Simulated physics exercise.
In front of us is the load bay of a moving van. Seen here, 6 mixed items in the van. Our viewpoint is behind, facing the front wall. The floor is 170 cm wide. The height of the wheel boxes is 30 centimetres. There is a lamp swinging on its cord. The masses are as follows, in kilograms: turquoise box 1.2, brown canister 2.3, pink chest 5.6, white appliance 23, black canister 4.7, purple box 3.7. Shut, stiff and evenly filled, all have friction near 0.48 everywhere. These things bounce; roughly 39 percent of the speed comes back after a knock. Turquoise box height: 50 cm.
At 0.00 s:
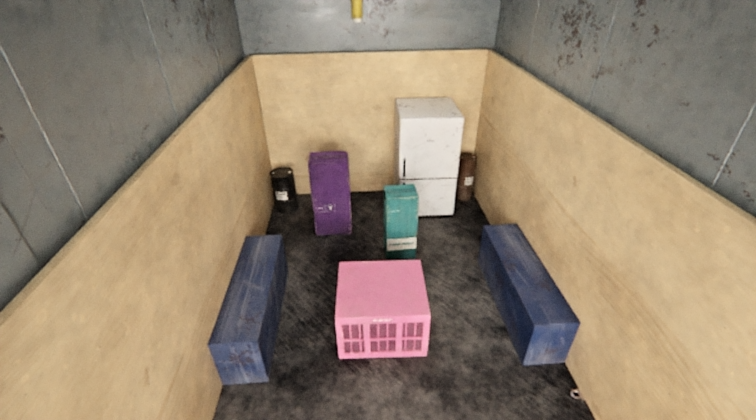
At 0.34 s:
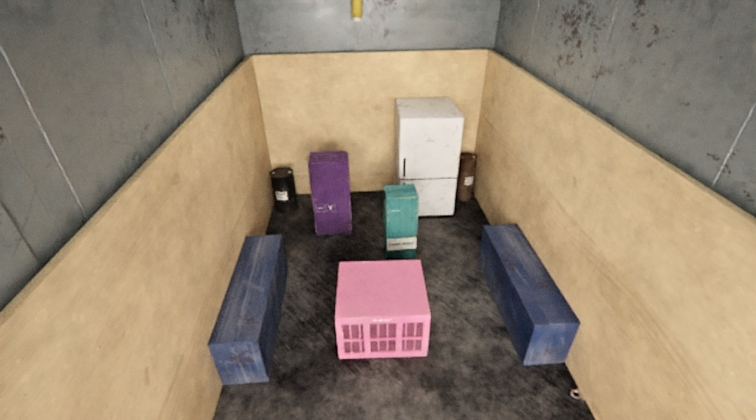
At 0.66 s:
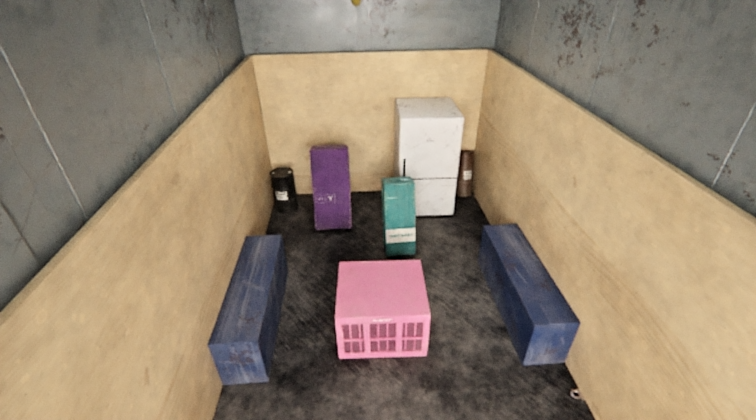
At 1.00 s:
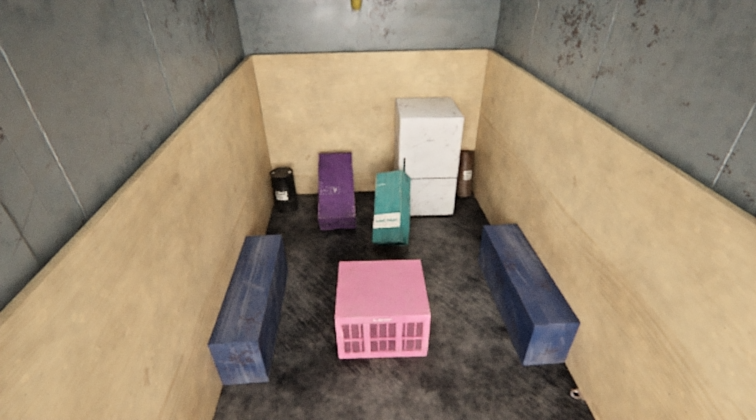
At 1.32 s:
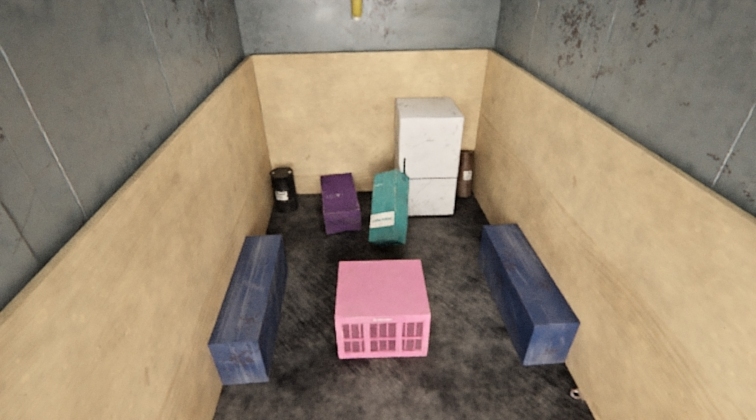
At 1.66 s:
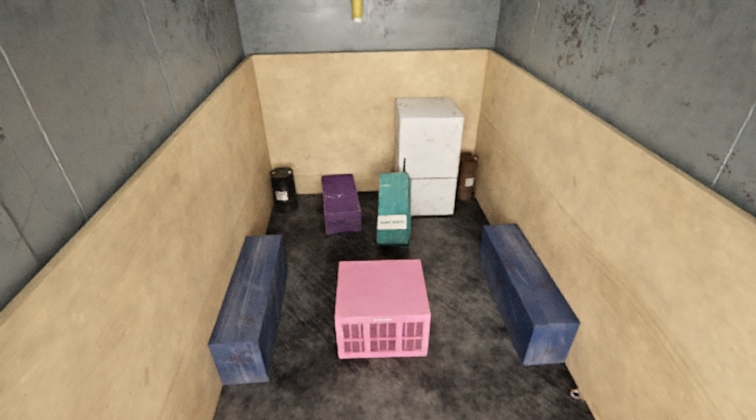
The white appliance stands against the front wall of a moving van's load bay, seen from behind and above, with a yellow lamp overhead. A brown canister sits beside it, a turquoise box stands nearby, a purple box and black canister are at left, and a pink chest sits between blue wheel boxes. The purple box tips backwards onto its side while the turquoise box tilts and shifts slightly.
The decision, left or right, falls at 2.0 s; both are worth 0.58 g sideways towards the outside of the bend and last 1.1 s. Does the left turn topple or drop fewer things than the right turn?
I'd swing left.
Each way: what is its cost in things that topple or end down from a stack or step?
Turning left 2, turning right 3.
Turning left. By 2.56 s, force 0.58 g right; turquoise box on its side near (425, 229); brown canister 4 cm from its spot near (468, 175); purple box on its side.
By 2.86 s, force 0.56 g right; turquoise box on its side near (474, 228); brown canister 5 cm from its spot near (468, 175); purple box on its side.
When it is over (3.7 s), lying over in the van, turquoise box and purple box; not toppled but over 15 cm from the start, pink chest and black canister; the other 2 within 15 cm of the start. End places, in pixels of the last picture, turquoise box near (482, 228), brown canister near (468, 175).
Turning right instead, turquoise box, brown canister and purple box tipped over or down from a stack or step, 3 of 6 in all.
